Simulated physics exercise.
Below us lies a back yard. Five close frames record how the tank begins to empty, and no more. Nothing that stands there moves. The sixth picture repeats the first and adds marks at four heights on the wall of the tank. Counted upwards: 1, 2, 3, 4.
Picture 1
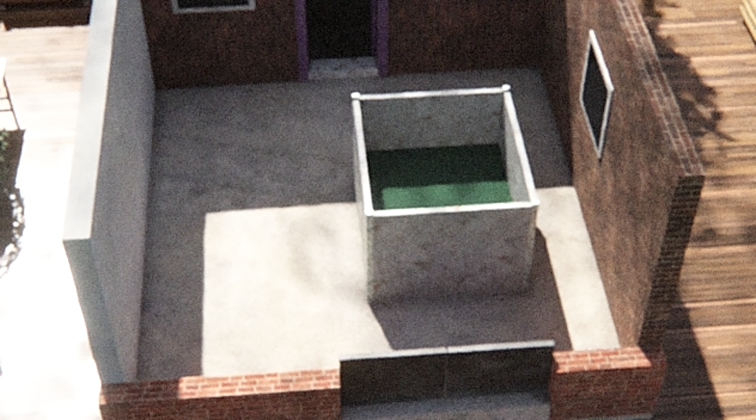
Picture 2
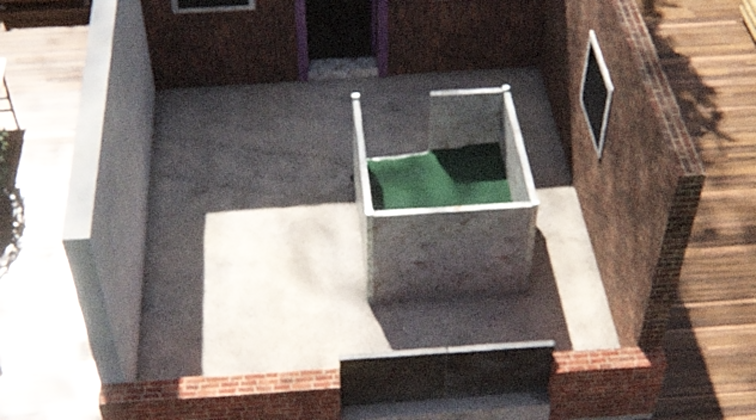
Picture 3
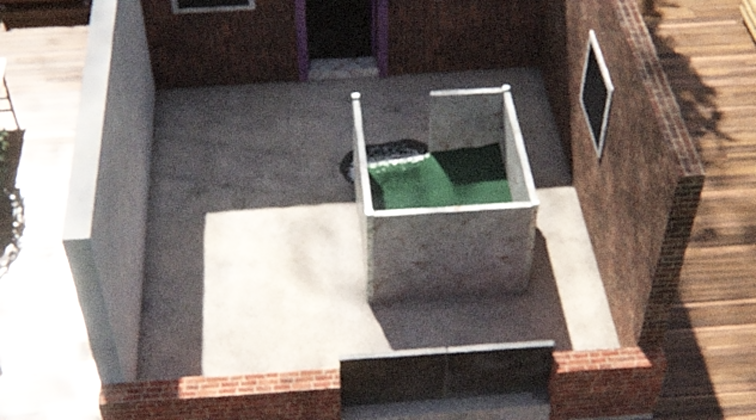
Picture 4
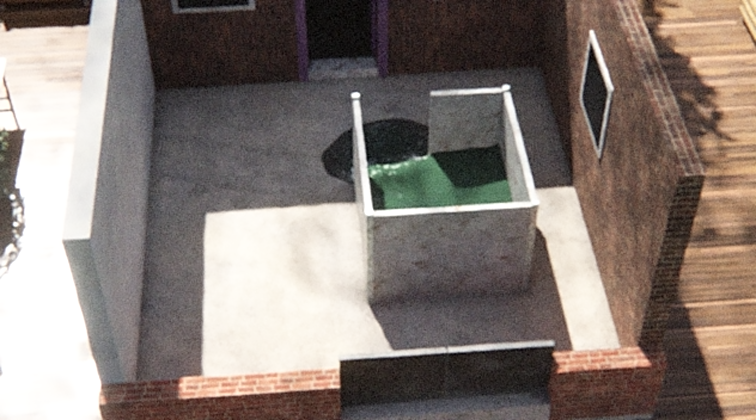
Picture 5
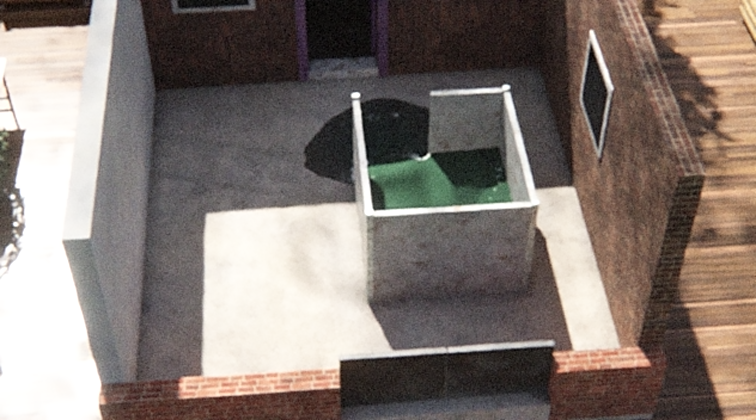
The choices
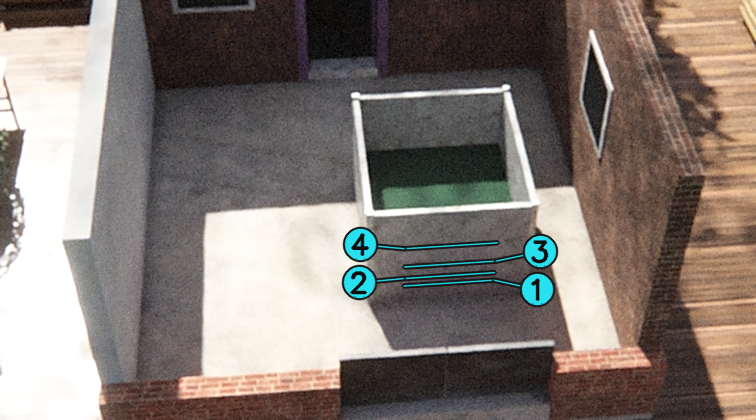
The video shows a walled back yard from above, where part of the far side of a square tank of green water disappears, and water pours through the gap, spreading as a dark patch across the ground behind and left.
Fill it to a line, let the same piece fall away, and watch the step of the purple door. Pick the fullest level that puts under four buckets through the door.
That is line 2.
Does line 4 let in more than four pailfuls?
Yes, it does.
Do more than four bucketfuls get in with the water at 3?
Yes.
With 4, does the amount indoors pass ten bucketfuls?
Yes.
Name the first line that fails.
That would be 3.
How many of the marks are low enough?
Two.
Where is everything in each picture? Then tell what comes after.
Water in the tank at rest, its middle at (439, 200); foot of the purple doorway at (343, 78); shut gate at (446, 357), in the first picture.
Water covers 1 % of the ground, its front hidden from here, in the second picture.
Water covers 3 % of the ground, its front hidden from here, in the third picture.
Water covers 6 % of the ground, its front hidden from here, in the fourth picture.
Water covers 9 % of the ground, its front hidden from here, in the fifth picture.
In cyan, 1 at (448, 283); 2 at (449, 275); 3 at (450, 264); 4 at (451, 245); from the bottom up 1, 2, 3, 4.
With 1, nothing gets over.
With 2, a bucket or two gets in.
With 3, about 10 bucketfuls get in.
With 4, dozens of bucketfuls pour in.
